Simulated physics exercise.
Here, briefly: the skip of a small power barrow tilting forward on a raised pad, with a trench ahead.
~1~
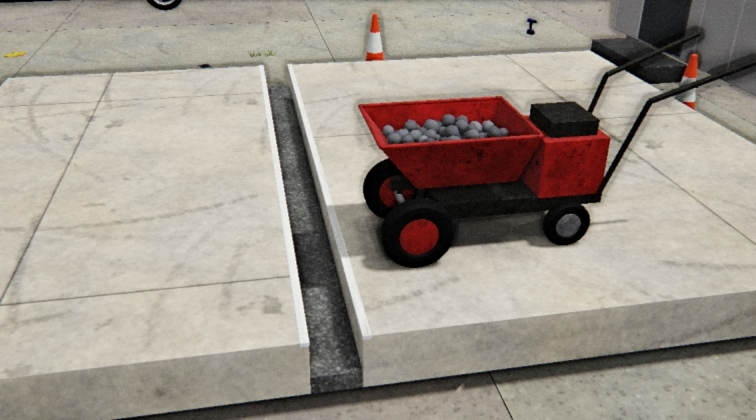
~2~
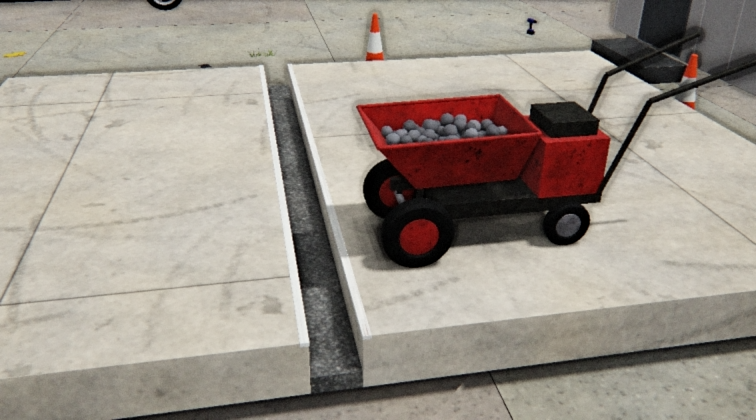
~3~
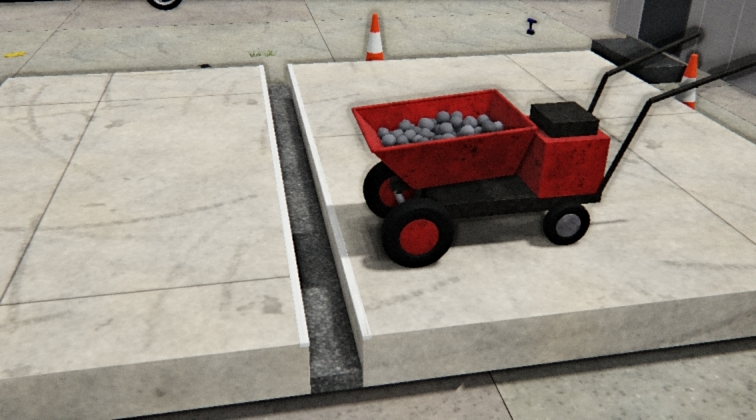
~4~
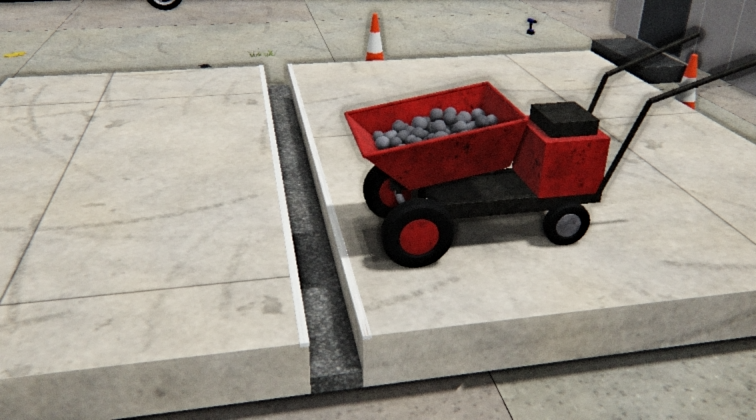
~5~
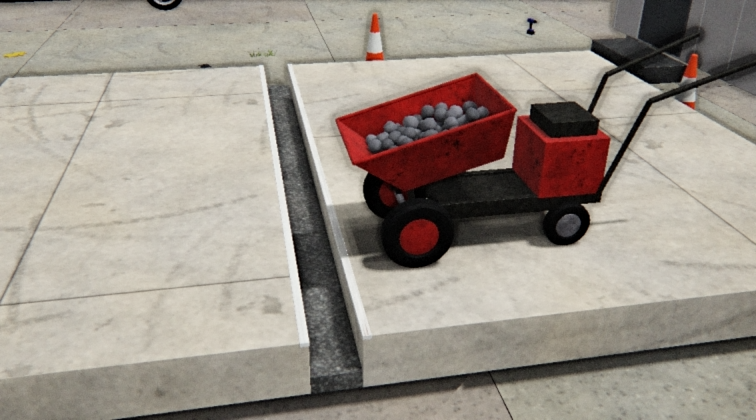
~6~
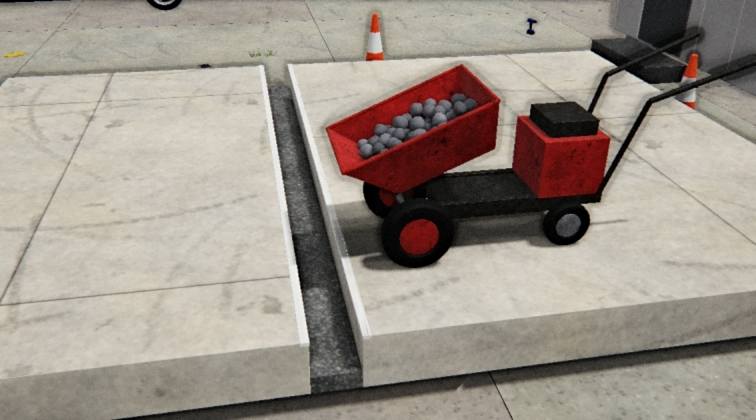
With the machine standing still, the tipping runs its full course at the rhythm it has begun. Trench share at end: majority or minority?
Outside the trench is the majority of the load.
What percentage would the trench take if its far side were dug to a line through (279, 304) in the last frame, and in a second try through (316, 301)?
You'd get 80 % in the first case and 0 % in the second.
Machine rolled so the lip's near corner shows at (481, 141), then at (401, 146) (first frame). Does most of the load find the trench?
Well, the first try gives a smaller portion, and the second gives the bigger portion.
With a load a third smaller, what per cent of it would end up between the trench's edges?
Estimate: Close to 40 %.
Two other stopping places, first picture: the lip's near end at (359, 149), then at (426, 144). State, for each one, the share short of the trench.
I'd put it at around 0 percent the first time and 0 percent the second.
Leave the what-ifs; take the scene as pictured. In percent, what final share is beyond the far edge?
About 55 %.
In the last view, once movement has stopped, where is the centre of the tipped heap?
Near (275, 246), more or less.
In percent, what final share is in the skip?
Around 10 in a hundred.
Just after the last frame, skip tipped steeply; every one in the skip.
A moment on, skip tipped right over; roughly two thirds in the skip; about a tenth in or heaped over the trench; roughly a quarter beyond it; just a few falling.
Further on, skip tipped right over; roughly a quarter in the skip; roughly a quarter in or heaped over the trench; roughly half beyond it.
When it is over, skip tipped right over; about a tenth in the skip; roughly a third in or heaped over the trench; roughly half beyond it.
